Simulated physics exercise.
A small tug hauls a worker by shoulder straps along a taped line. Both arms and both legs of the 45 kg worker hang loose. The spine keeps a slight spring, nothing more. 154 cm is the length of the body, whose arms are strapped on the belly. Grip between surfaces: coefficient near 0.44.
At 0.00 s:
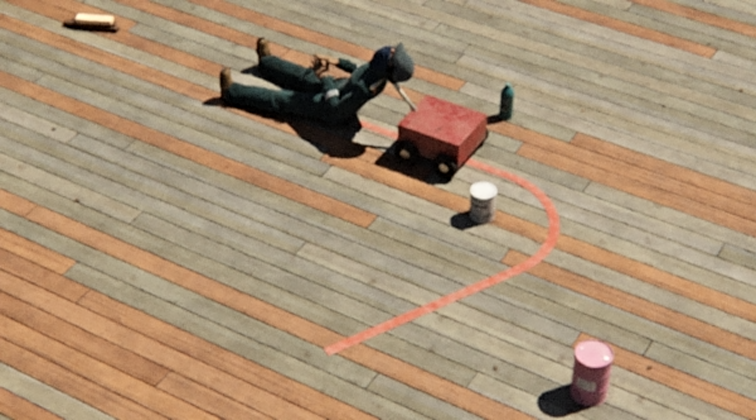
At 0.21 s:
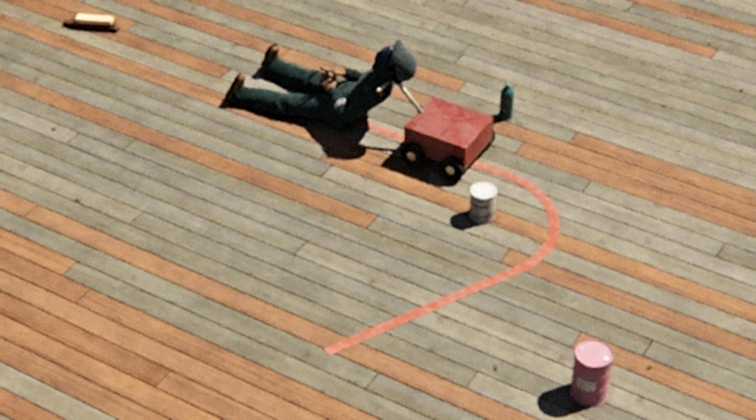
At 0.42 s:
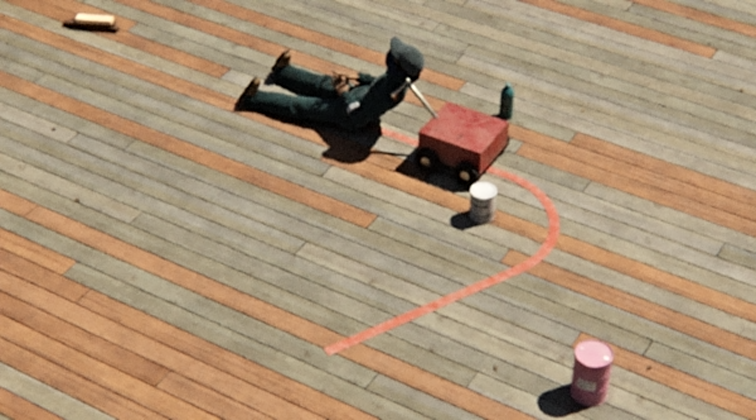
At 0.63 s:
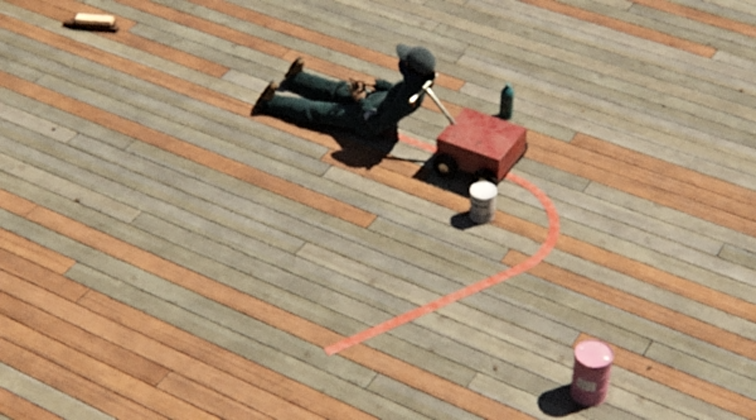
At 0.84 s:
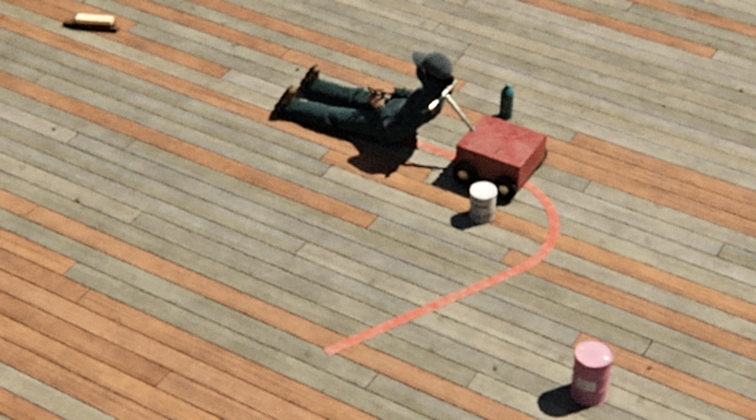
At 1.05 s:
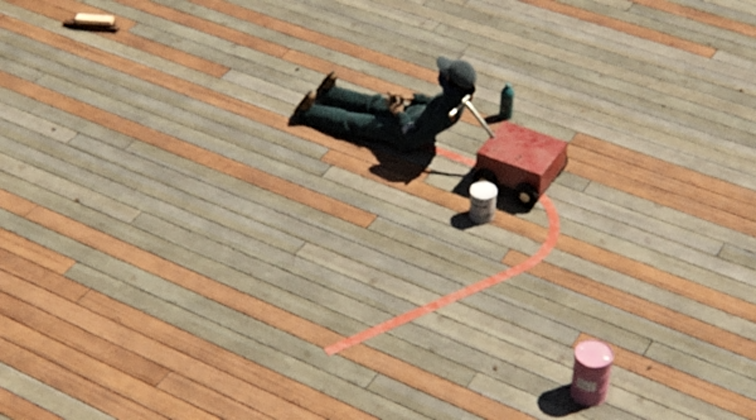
Worker figure in a dark cap and overalls trailing behind a red cart rolling rightward along a curved tape line on planks.
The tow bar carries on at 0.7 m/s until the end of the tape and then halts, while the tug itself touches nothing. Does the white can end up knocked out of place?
Watch, it's getting shunted.
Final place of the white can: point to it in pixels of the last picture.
You'll find it around (444, 218) at the end.
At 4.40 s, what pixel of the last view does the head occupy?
Estimate: About (374, 256).
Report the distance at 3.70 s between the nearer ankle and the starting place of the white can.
I'd say close to 30 cm.
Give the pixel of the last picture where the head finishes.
Somewhere around (304, 287) in the last picture.
After 2.20 s the white can is where it stood, near (483, 203) in the last picture's view; the nearer ankle is 80 cm from that spot.
After 2.90 s the white can is where it stood, near (483, 203) in the last picture's view; the nearer ankle is 53 cm from that spot.
After 3.70 s the white can is 16 cm from where it stood, near (464, 214) in the last picture's view; the nearer ankle is 28 cm from that spot.
After 4.40 s the white can is 26 cm from where it stood, near (447, 218) in the last picture's view; the nearer ankle is 8 cm from that spot.
By 5.2 s, white can gets knocked; pink bin stays put; teal bottle stays put.
